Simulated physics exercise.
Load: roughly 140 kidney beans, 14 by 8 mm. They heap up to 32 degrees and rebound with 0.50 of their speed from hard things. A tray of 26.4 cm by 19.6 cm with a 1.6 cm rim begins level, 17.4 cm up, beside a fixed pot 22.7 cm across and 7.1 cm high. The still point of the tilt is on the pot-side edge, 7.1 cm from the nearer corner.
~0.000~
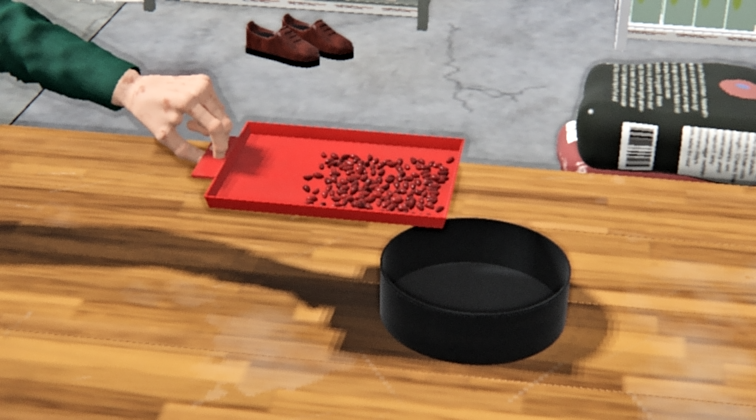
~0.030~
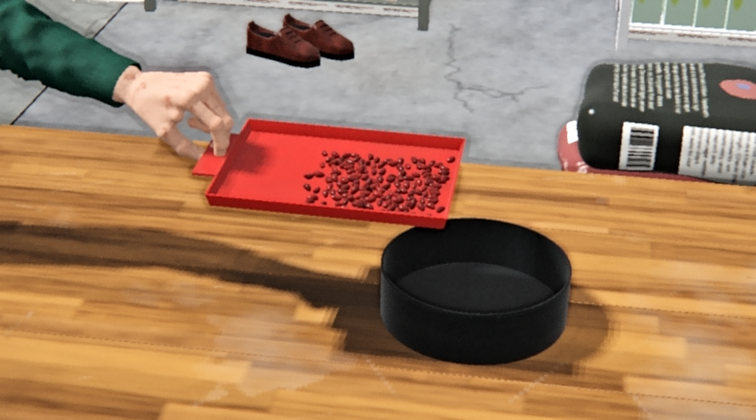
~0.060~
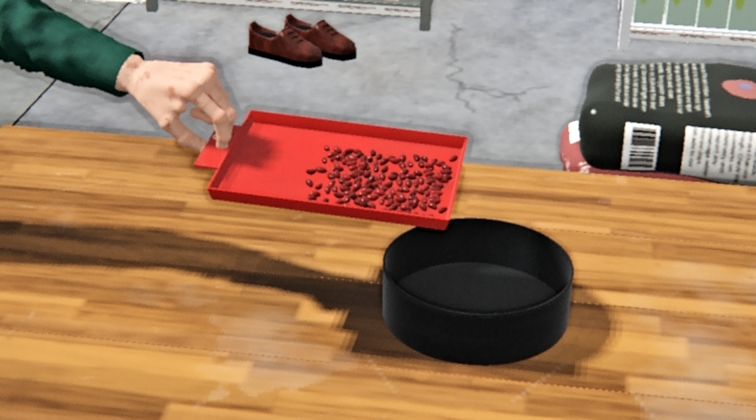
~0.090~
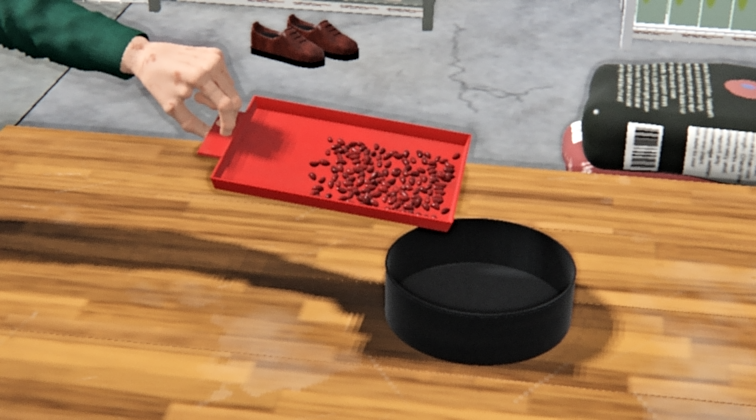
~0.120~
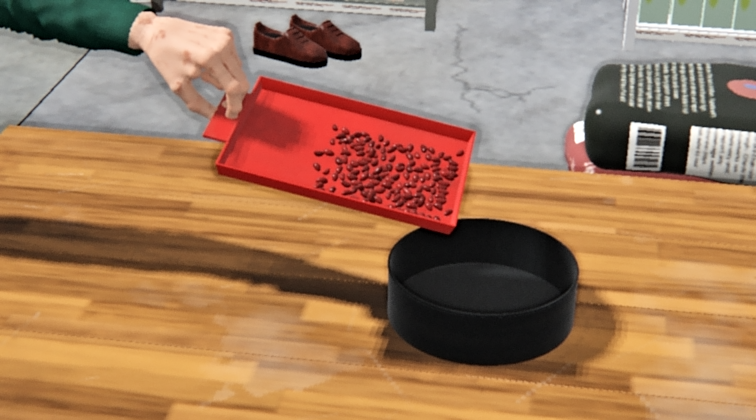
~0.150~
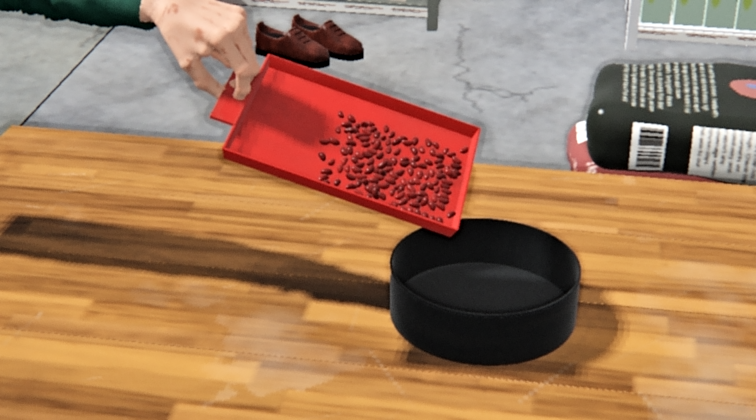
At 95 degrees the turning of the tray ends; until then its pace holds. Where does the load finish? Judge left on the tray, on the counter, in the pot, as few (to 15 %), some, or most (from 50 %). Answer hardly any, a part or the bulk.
Tray hardly any, counter a part, pot the bulk.
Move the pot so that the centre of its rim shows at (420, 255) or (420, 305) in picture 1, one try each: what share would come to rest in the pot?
About 30 and 95 per cent.
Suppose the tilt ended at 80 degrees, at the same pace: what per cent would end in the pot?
Then about 60 per cent.
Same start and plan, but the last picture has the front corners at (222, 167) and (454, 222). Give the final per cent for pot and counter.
Pot 60, counter 40.
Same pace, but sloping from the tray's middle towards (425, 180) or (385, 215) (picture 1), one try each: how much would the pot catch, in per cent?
About 95 and 50 per cent.
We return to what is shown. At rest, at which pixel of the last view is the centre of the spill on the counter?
At about (497, 407).
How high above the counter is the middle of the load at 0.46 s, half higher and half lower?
About 18 cm.
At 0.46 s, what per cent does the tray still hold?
About 90 per cent.
After 0.34 s, tilt 60 degrees; the tray holds 100 %, the pot 0 %.
After 0.46 s, tilt 85 degrees; the tray holds 90 %, the pot 0 %.
Then, at 0.72 s, tilt 95 degrees; the tray holds 0 %, the pot 65 %.
By 1.9 s all is still; tray 0 %, counter 35 %, pot 65 %.
